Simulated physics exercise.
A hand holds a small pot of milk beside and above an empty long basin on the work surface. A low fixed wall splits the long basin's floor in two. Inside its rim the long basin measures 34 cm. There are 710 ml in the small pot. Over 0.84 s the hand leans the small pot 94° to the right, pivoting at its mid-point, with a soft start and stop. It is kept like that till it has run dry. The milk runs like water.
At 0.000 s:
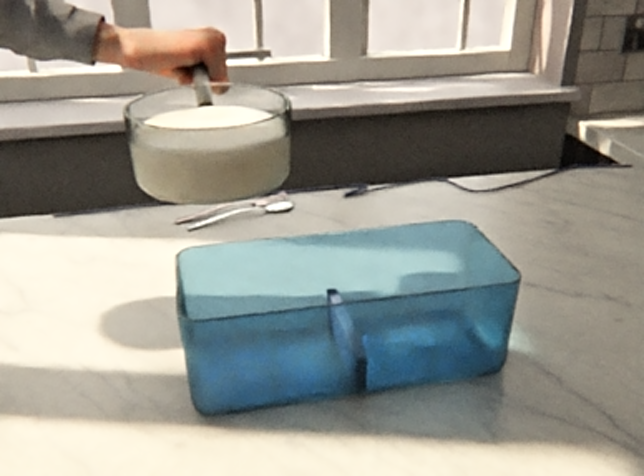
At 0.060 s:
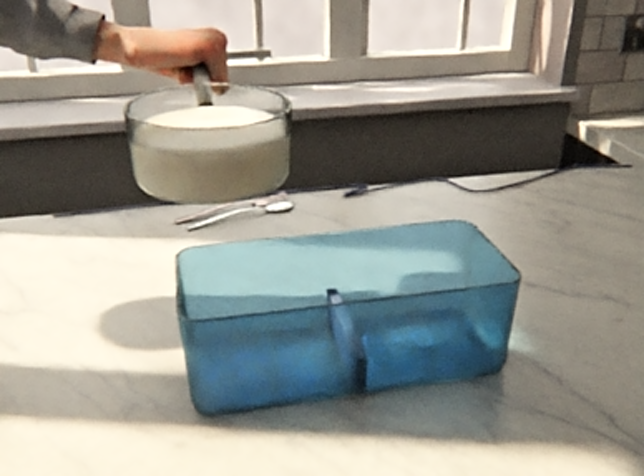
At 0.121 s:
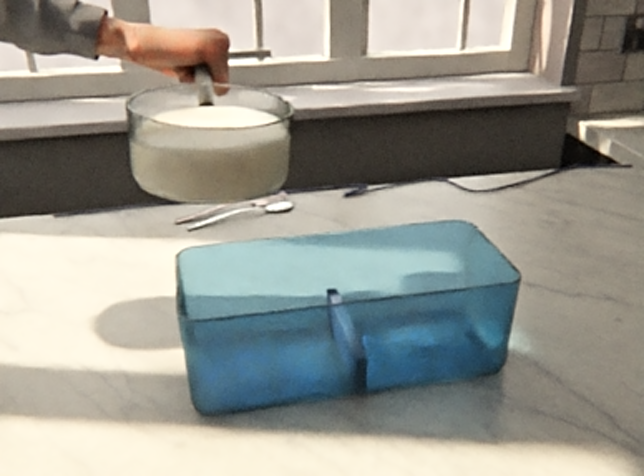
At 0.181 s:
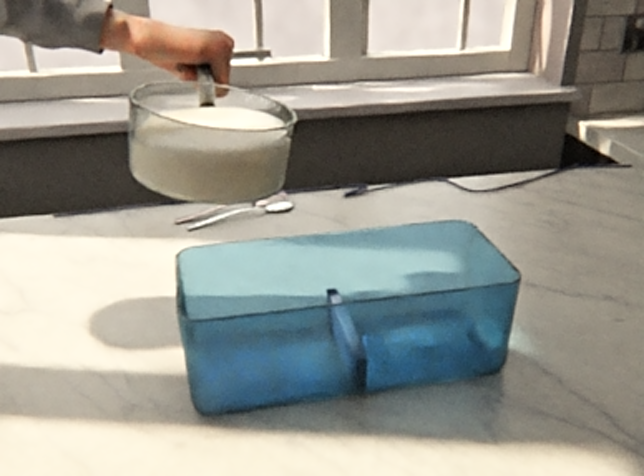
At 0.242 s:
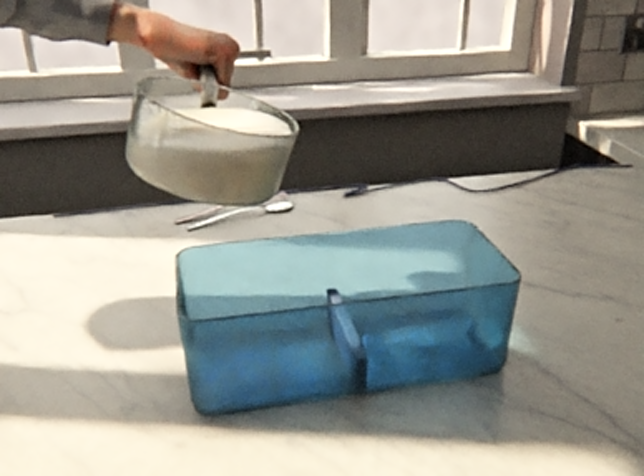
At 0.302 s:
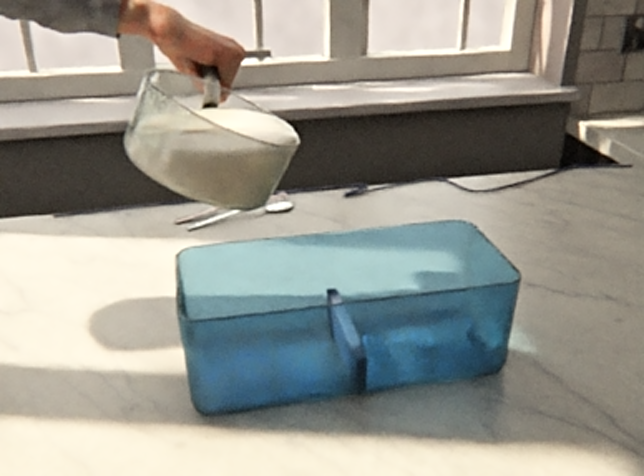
A hand slowly tilts a clear pot of milk rightward above an empty blue basin.
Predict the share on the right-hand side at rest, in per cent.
About 53 per cent.
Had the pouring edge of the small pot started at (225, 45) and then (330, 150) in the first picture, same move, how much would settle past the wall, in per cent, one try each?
First 5, then 75 per cent.
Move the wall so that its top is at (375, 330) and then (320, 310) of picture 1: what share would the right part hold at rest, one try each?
First 20, then 75 per cent.
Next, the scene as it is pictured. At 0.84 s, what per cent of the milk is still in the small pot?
About 12 per cent.
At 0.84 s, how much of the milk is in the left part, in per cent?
About 26 per cent.
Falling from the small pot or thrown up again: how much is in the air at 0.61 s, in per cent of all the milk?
Near 40 in a hundred.
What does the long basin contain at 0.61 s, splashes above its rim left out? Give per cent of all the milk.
About 20 per cent.
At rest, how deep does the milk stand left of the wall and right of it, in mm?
Some 14 mm on the left and 16 mm on the right.
By 0.61 s the tilt is 78° and 40 per cent is still to pour, 5 is left of the wall and 15 right of it.
By 0.84 s the tilt is 94° and 11 per cent is still to pour, 27 is left of the wall and 53 right of it.
By 1.08 s the tilt is 94° and 3 per cent is still to pour, 42 is left of the wall and 52 right of it.
By 1.34 s the tilt is 94° and 1 per cent is still to pour, 46 is left of the wall and 53 right of it.
At rest 47 per cent lies left of the wall, 53 right of it and 1 outside.
